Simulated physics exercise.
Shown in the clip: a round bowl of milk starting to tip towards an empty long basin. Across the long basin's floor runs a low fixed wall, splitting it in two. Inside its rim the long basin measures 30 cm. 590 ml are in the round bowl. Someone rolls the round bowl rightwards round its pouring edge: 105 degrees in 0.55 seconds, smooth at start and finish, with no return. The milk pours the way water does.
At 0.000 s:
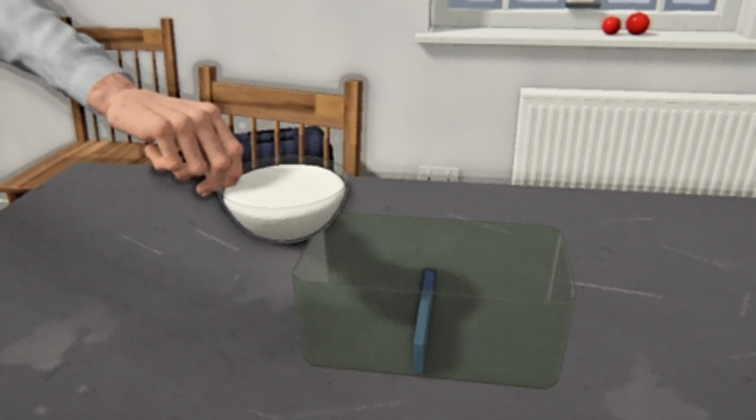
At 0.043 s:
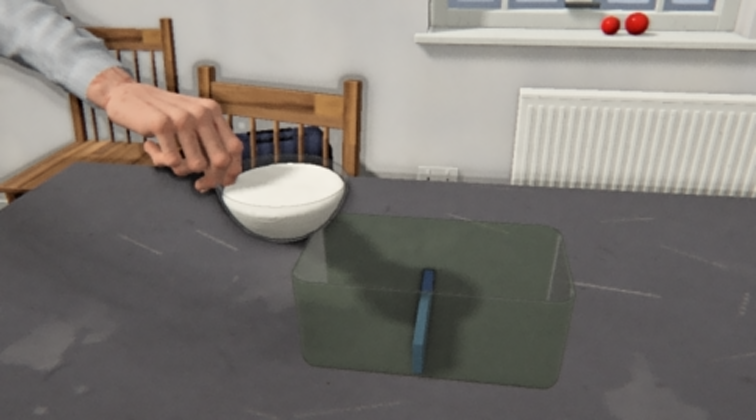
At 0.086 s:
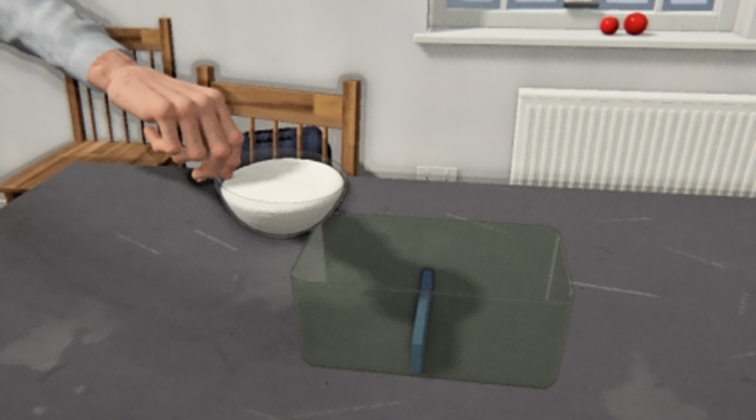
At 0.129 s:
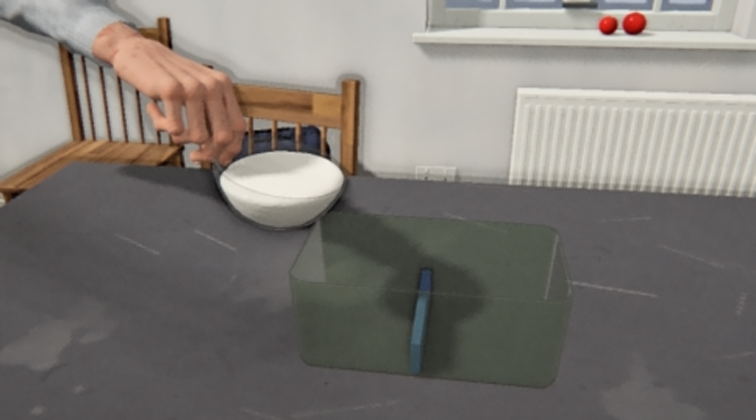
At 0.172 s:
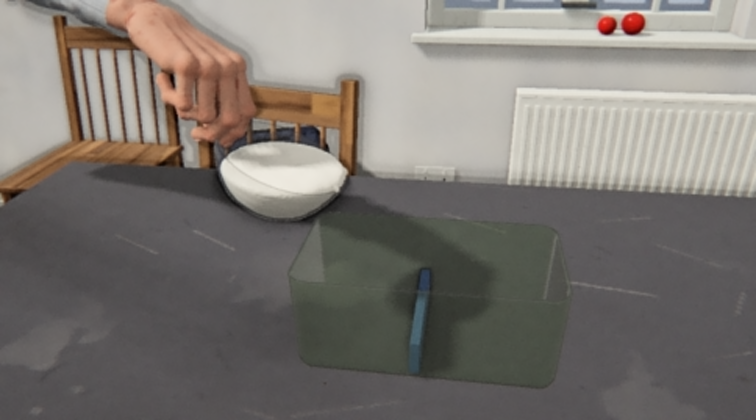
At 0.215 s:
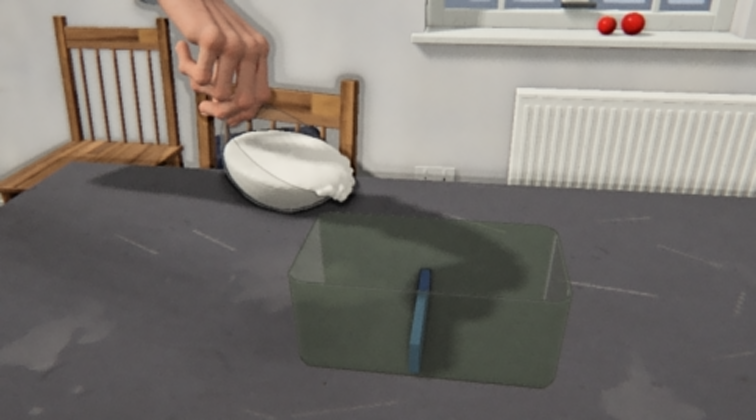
At a dark table in a room with wooden chairs, a hand tilted a round bowl of milk rightwards beside a clear, divided basin, slowly then more steeply, until milk began slipping over the rim.
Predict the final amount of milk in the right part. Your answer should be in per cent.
The right part ends with roughly 69 per cent.
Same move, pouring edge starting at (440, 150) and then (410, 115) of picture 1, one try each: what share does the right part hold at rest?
I'd say 55 percent on the first go, 65 percent on the next.
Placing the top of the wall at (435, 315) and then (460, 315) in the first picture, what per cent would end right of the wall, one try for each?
Respectively close to 50 and 20 %.
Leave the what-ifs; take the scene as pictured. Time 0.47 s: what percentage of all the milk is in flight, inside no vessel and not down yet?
Some 58 % is the figure.
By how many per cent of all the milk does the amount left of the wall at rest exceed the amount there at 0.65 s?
Near 10 percent, more or less.
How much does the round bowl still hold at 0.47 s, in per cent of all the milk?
Close to 14 percent of the liquid remains at that time.
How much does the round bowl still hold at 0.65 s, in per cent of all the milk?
Share remaining: Approx. 0 %.
Then, 0.47 s in, the tilt is 99° and 14 per cent is still to pour, 17 is left of the wall and 11 right of it.
Then, 0.65 s in, the tilt is 105° and 0 per cent is still to pour, 18 is left of the wall and 81 right of it.
Then, 0.84 s in, the tilt is 105° and 0 per cent is still to pour, 23 is left of the wall and 70 right of it.
Then, 1.05 s in, the tilt is 105° and 0 per cent is still to pour, 28 is left of the wall and 69 right of it.
Finally, 28 per cent lies left of the wall, 69 right of it and 3 outside.
